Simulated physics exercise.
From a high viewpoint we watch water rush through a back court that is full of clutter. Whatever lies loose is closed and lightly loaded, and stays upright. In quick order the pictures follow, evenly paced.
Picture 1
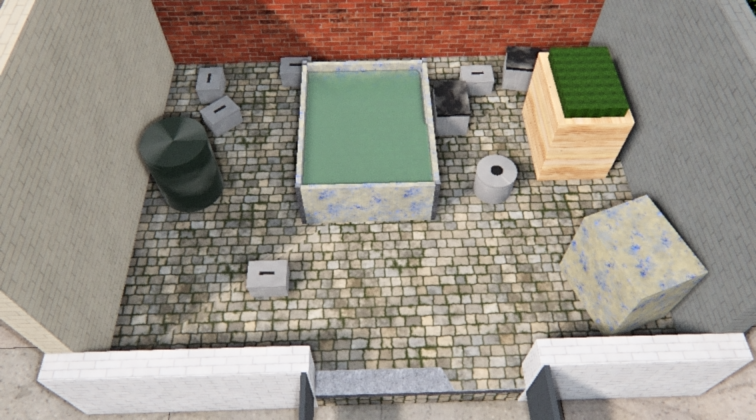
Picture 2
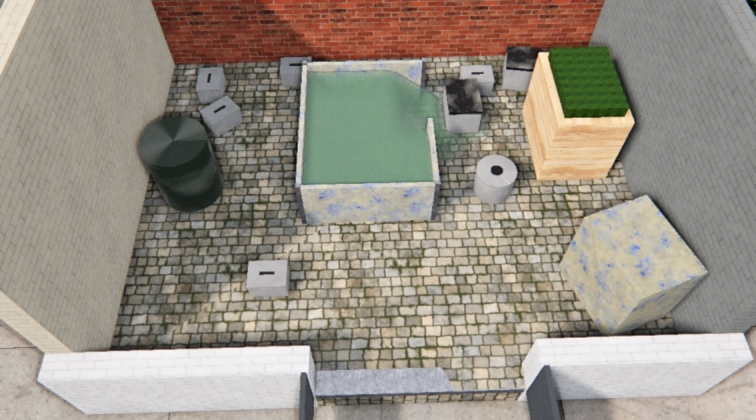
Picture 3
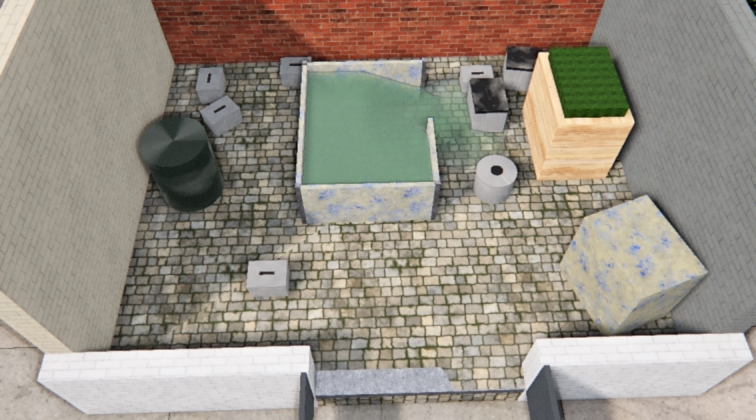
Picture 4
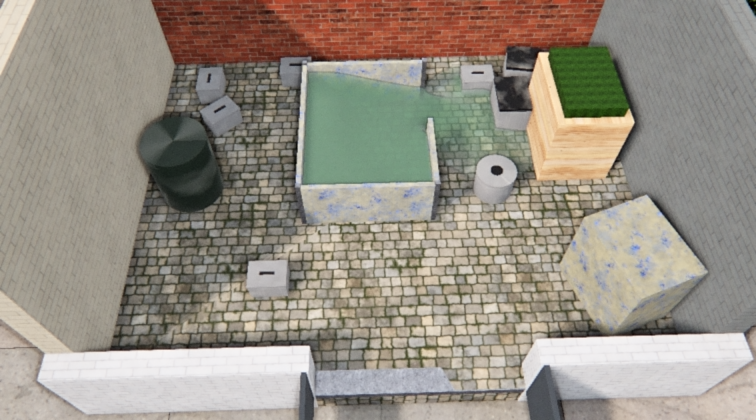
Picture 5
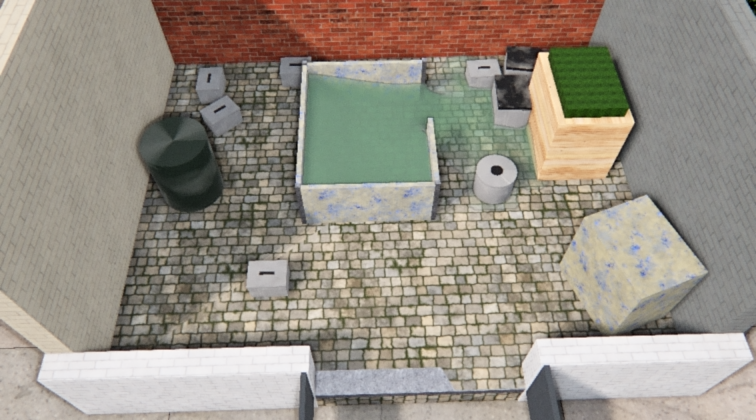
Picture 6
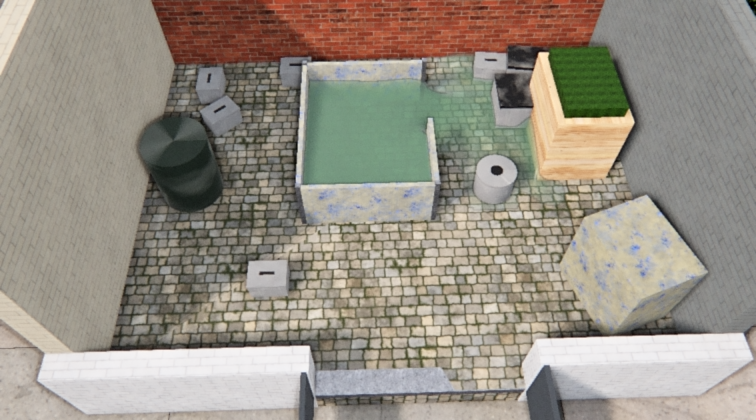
At the start, green water fills a walled tank in a cobbled court cluttered with boxes. Part of the tank's right side opens and water pours out, pushing a dark-topped chest right to beside the grass-topped wooden block. Water spreads over the cobbles, and a small grey tote behind shifts slightly right.
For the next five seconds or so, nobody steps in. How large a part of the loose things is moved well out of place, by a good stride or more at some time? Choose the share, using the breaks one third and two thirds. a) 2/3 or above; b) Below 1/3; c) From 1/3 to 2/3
From 1/3 to 2/3 (c).
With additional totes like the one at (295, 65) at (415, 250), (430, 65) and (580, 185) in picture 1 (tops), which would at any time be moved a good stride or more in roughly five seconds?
First remains in place, second driven off, third remains in place.
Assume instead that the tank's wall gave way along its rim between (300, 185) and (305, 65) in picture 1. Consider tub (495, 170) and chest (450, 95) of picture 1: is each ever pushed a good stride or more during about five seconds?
Fell short of it; fell short of it.
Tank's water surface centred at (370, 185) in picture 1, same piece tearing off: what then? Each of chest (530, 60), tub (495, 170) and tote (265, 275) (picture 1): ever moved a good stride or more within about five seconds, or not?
First displaced far, then displaced far, then never went far.
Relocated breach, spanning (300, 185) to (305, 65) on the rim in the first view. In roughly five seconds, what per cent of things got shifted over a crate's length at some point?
By my reckoning, around 80 percent.
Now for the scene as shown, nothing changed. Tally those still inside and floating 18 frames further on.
Count: 3.
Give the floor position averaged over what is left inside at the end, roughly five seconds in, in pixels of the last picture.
The average lands at about (341, 125).
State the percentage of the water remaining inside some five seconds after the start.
Near 92 per cent.
A moment on, 2 of 8 are well off their spots; 2 afloat.
Next, 3 of 8 are well off their spots; 3 afloat.
Later, 3 of 8 are well off their spots; 3 afloat.
In the end, 3 of 8 are well off their spots, and 4 have been at some point; 4 afloat.
